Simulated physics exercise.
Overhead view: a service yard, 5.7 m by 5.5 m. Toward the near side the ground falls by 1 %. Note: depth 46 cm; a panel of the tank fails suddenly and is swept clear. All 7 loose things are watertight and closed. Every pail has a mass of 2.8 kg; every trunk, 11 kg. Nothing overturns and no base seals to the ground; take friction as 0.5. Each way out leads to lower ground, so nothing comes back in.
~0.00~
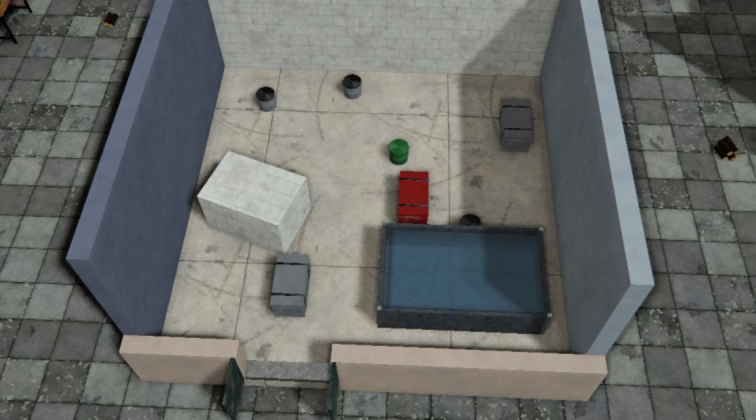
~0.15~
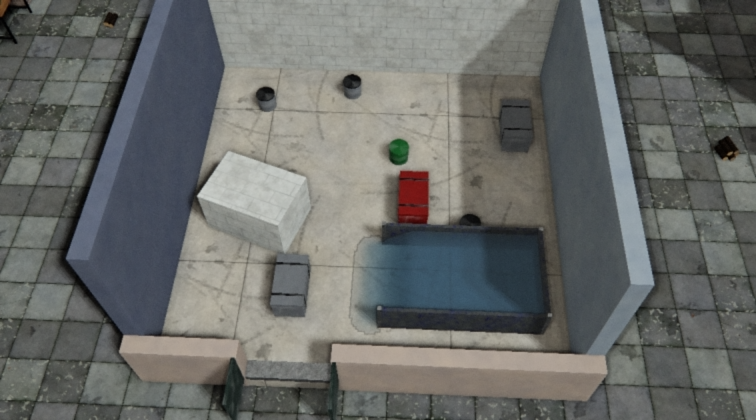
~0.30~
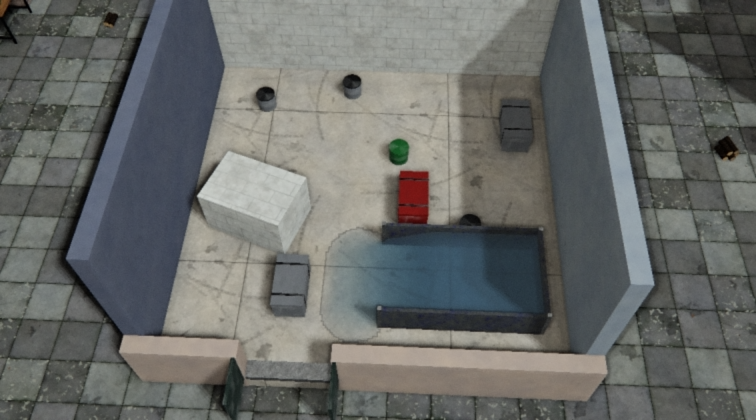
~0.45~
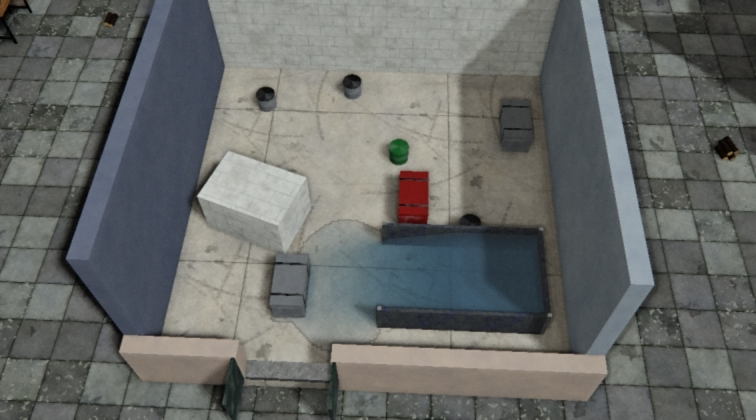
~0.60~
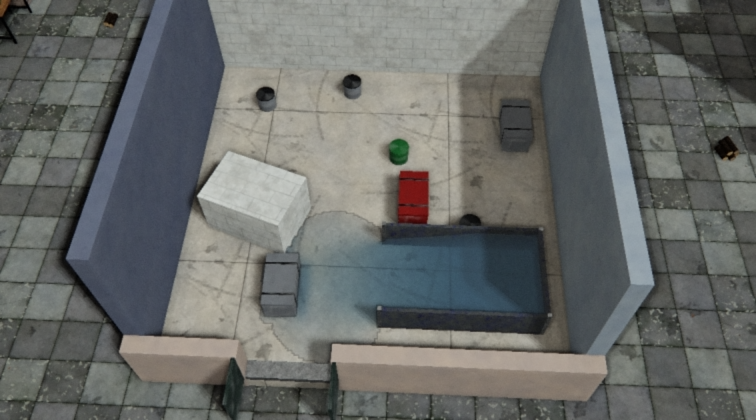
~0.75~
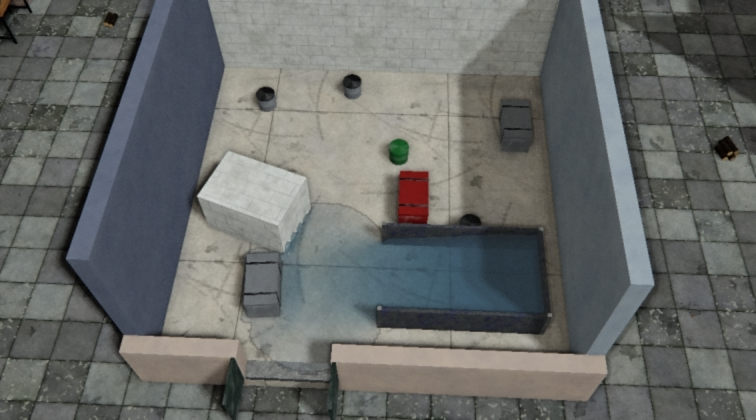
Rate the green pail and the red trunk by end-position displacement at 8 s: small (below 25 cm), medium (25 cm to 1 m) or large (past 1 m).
Green pail: Small; red trunk: Small.
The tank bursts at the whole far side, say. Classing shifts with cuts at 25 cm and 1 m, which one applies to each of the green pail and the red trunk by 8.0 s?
First the green pail: It is carried a long way; as for the red trunk, it is carried a long way.
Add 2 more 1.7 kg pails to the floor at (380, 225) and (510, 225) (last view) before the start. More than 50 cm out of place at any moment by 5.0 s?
As asked, in order: Shy of the mark; shy of the mark.
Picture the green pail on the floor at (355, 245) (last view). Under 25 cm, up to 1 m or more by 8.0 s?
It gets carried off.
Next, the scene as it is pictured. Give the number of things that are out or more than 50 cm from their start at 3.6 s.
Tally at that time: 1.
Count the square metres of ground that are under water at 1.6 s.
Wet: Near 10.5 m2.
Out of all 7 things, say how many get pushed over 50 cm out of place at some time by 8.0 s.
Count: 3.
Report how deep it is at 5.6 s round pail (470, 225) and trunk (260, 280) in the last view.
I'd put it at 0 cm and 9 cm respectively.
After 1.6 s the green pail is near (399, 146), 0.0 m from its start, aground; the red trunk is near (414, 192), 0.0 m from its start, aground; 0 of 7 are out; 0 afloat.
After 3.6 s the green pail is near (399, 146), 0.0 m from its start, aground; the red trunk is near (414, 192), 0.0 m from its start, aground; 0 of 7 are out; 1 afloat.
After 5.6 s the green pail is near (400, 146), 0.0 m from its start, aground; the red trunk is near (414, 192), 0.0 m from its start, aground; 0 of 7 are out; 3 afloat.
After 8.0 s the green pail is near (400, 146), 0.0 m from its start, aground; the red trunk is near (414, 192), 0.0 m from its start, aground; 0 of 7 are out; 2 afloat.
